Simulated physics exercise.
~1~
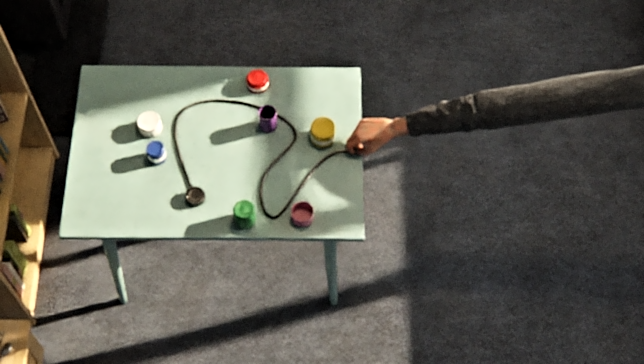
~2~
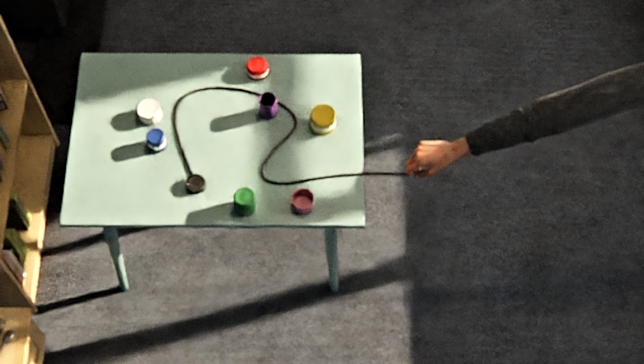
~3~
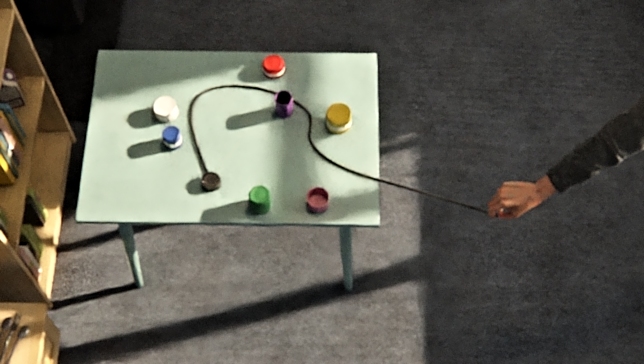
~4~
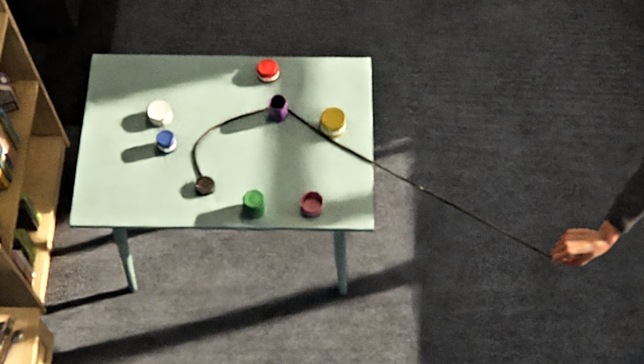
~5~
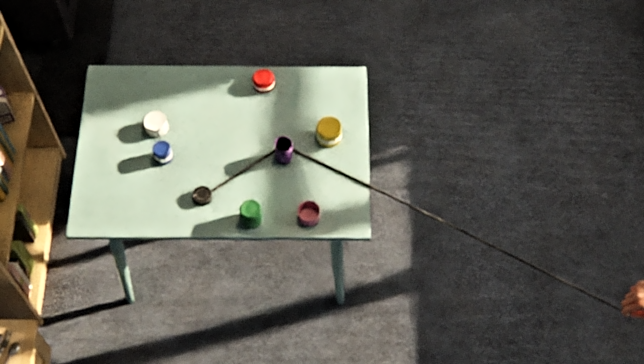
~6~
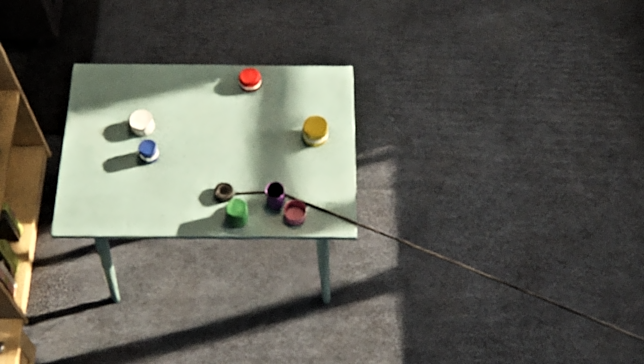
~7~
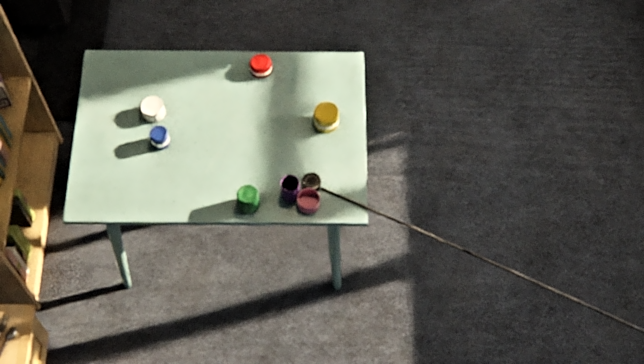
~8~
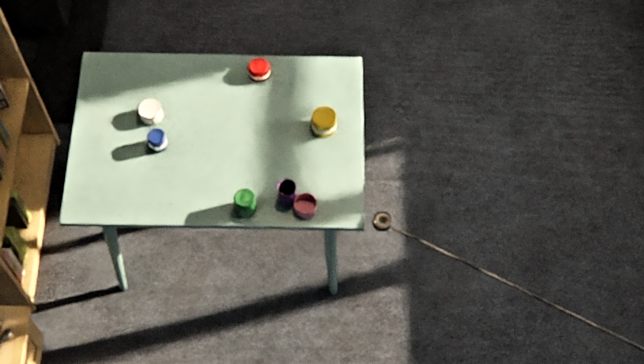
A hand pulls a black lead, dragging the purple cup before its base leaves the table.
